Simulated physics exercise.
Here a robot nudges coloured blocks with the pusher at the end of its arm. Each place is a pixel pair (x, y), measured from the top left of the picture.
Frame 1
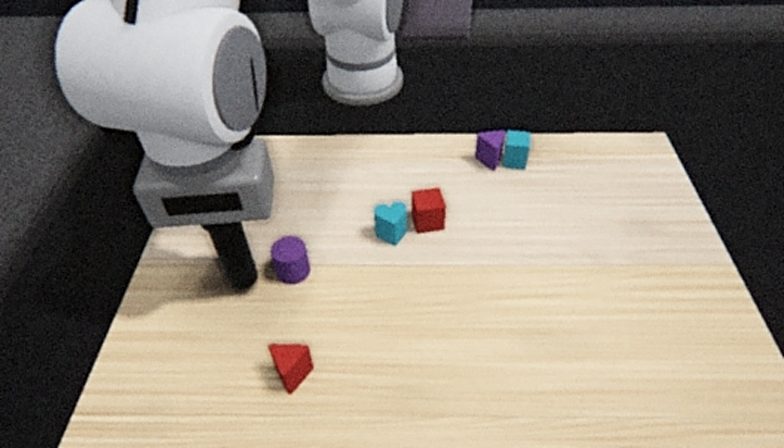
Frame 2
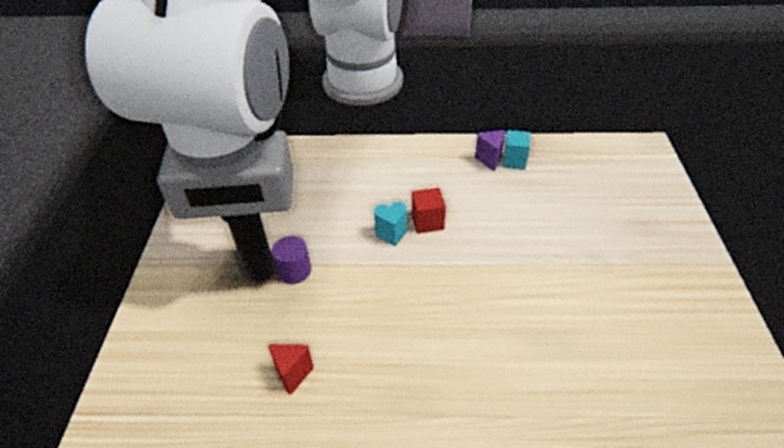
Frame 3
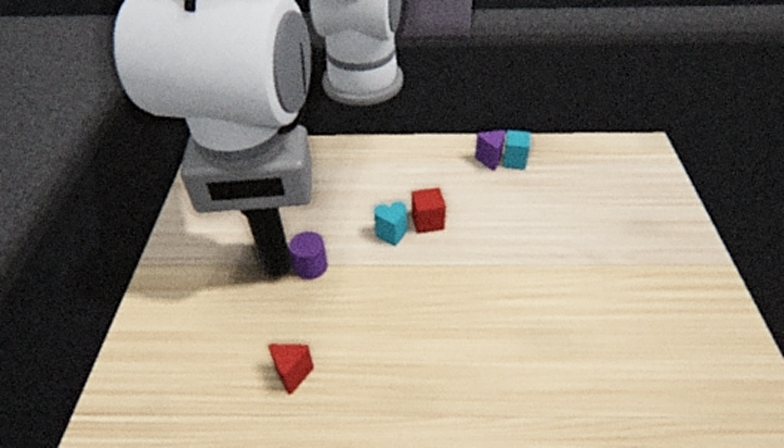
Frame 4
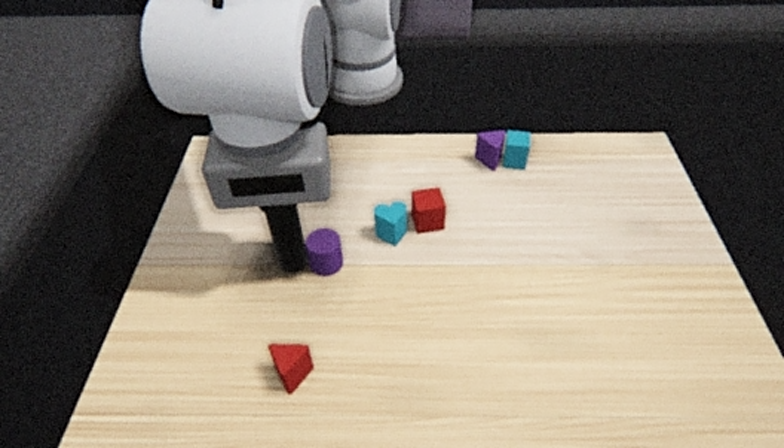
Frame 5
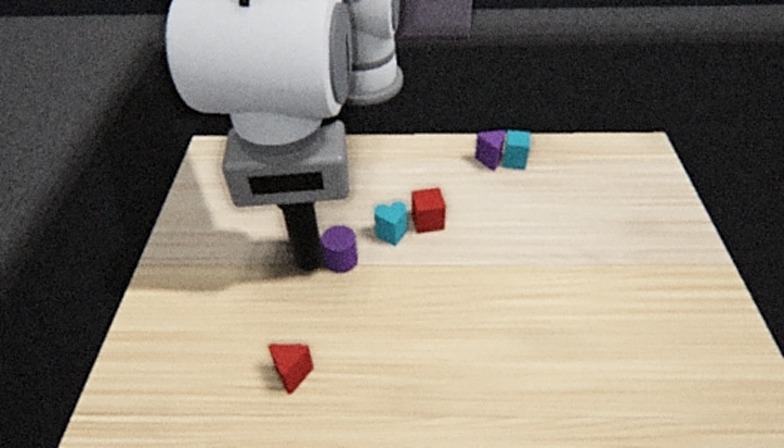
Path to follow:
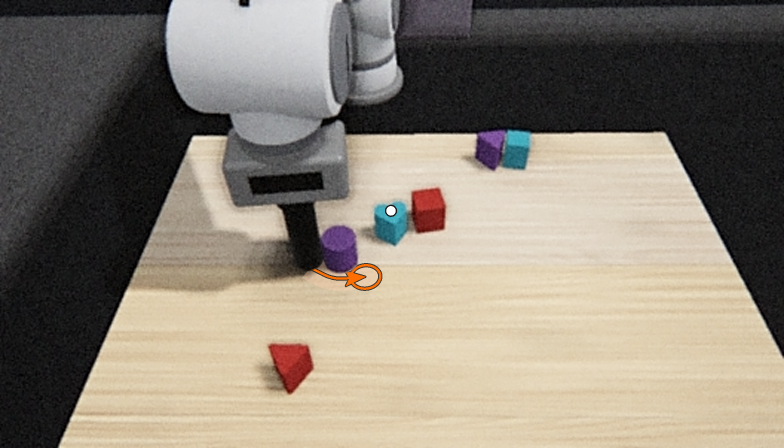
A white and grey robot arm with a black pusher stands over the left of a pale wooden table, seen from above by a still camera. A purple round block sits beside the pusher, a turquoise heart and red cube near the middle, a red triangular block in front, and purple and turquoise blocks at the back. The arm moves right, meets the round block and pushes it a short way towards the heart.
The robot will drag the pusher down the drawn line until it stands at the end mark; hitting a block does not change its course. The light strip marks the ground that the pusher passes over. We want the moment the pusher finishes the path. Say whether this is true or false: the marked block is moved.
Verdict: False.
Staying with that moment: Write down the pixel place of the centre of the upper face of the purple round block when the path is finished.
The middle of its top is at (372, 230).
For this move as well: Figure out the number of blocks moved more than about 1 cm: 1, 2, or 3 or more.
Only one block.
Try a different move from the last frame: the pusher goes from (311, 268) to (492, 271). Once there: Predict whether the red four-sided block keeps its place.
By then it is still where it was.
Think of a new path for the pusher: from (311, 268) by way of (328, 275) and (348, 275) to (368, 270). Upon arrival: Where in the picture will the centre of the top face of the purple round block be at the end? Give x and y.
Answer: (376, 224).
Path on the board, from (311, 268) via (327, 276) and (346, 278), ending at (366, 277); the dot is on the turquoise heart block.
The first path, step by step. Halfway along, pusher (336, 271); purple round block (357, 236).
At the end, pusher (365, 269); purple round block (372, 230); turquoise heart block in place.
